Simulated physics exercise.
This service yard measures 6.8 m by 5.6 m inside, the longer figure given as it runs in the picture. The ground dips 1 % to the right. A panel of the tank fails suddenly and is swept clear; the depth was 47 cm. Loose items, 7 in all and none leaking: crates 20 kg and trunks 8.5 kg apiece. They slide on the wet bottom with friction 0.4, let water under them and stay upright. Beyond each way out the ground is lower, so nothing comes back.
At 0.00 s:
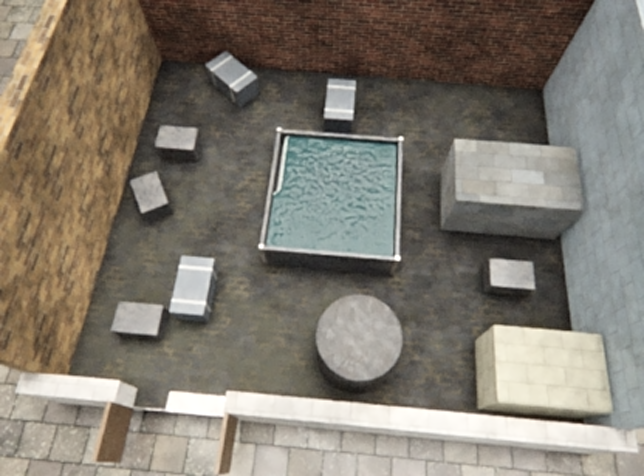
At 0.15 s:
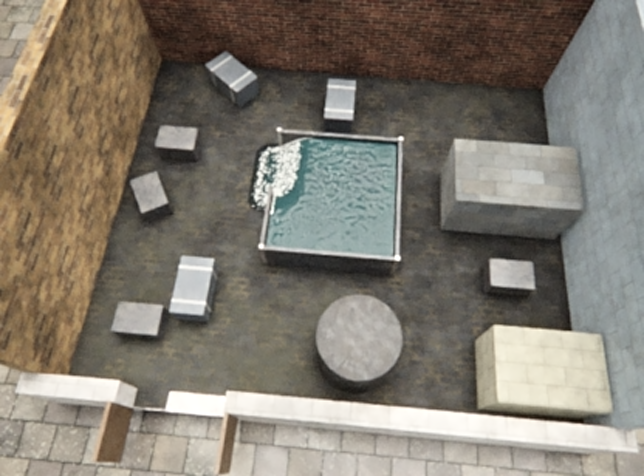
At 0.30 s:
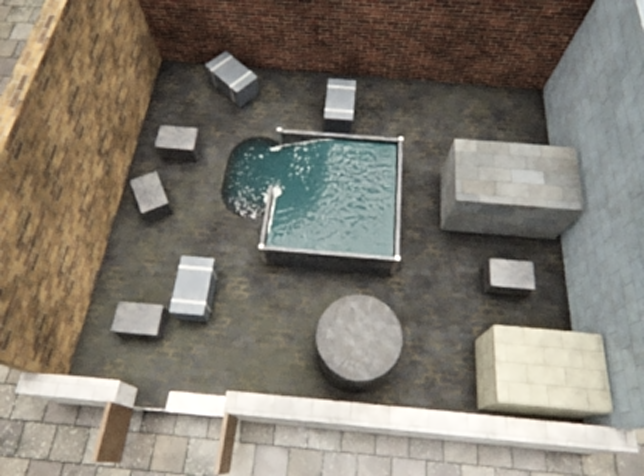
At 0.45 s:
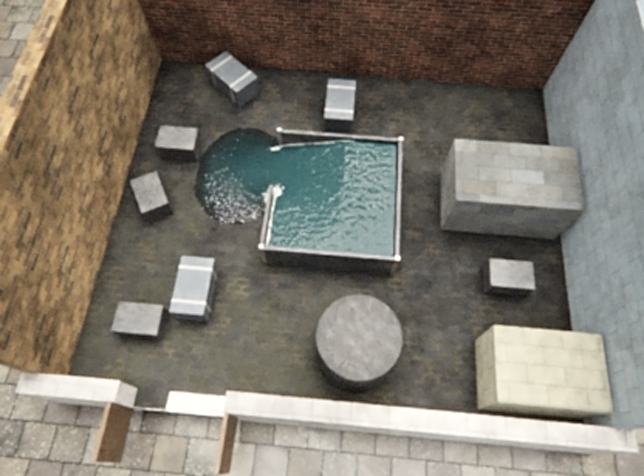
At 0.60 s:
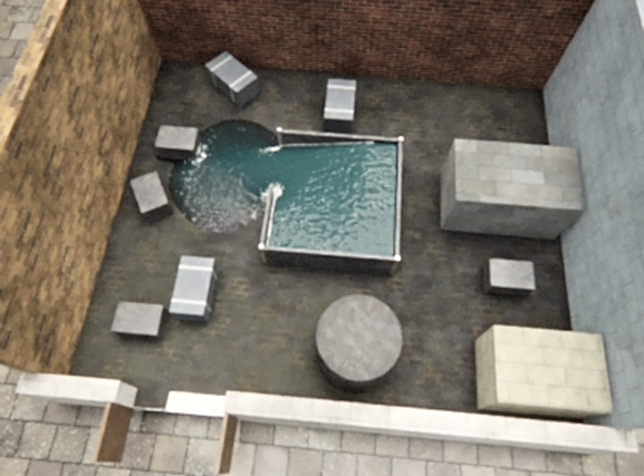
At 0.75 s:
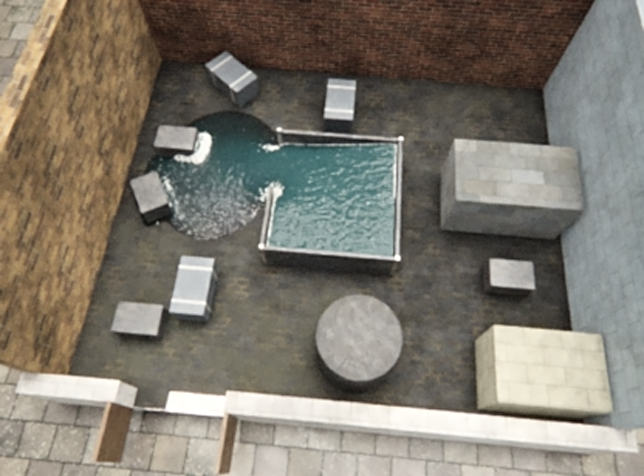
In a walled yard, water bursts from a square tank's left side and spreads to two blocks.
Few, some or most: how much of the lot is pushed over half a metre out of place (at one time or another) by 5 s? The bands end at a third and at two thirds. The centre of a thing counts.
It is two thirds or more.
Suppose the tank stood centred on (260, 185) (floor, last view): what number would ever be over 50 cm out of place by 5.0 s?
Then 6.
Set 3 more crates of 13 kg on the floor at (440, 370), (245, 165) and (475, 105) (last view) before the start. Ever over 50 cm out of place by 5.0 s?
In that order: Short of it, over, short of it.
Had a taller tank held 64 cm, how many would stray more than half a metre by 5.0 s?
In that case 6 of them.
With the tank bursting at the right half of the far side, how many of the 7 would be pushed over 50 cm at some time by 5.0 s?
In that case 2 of them.
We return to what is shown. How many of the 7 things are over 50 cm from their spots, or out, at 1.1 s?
By then 0.
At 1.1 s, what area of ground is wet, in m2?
Roughly 8.0 m2.
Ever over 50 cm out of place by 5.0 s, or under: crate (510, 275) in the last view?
Answer: Under.
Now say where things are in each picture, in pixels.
The first picture shows a crate at (176, 137), on the bottom; a crate at (149, 192), on the bottom; 3.3 m2 under water; 0 of 7 have shifted.
The second picture shows a crate at (176, 137), on the bottom; a crate at (149, 192) rests on the ground; 3.7 m2 under water; 0 of 7 have shifted.
The third picture shows a crate at (176, 137) rests on the ground; a crate at (149, 192) rests on the ground; water covers 4.4 m2; 0 of 7 have shifted.
The fourth picture shows a crate at (176, 137) rests on the ground; a crate at (149, 192) rests on the ground; 5.1 m2 under water; 0 of 7 have shifted.
The fifth picture shows a crate at (176, 137) rests on the ground; a crate at (149, 192), on the bottom; 5.9 m2 under water; 0 of 7 have shifted.
The sixth picture shows a crate at (175, 137), on the bottom; a crate at (149, 192) rests on the ground; water covers 6.6 m2; 0 of 7 have shifted.
After 1.1 s 0 of 7 are over 50 cm from their spots; 0 afloat.
After 2.2 s 2 of 7 are over 50 cm from their spots; 1 afloat.
After 3.5 s 3 of 7 are over 50 cm from their spots; 2 afloat.
After 5.0 s 6 of 7 are over 50 cm from their spots, and 6 have been at some point; 2 afloat.
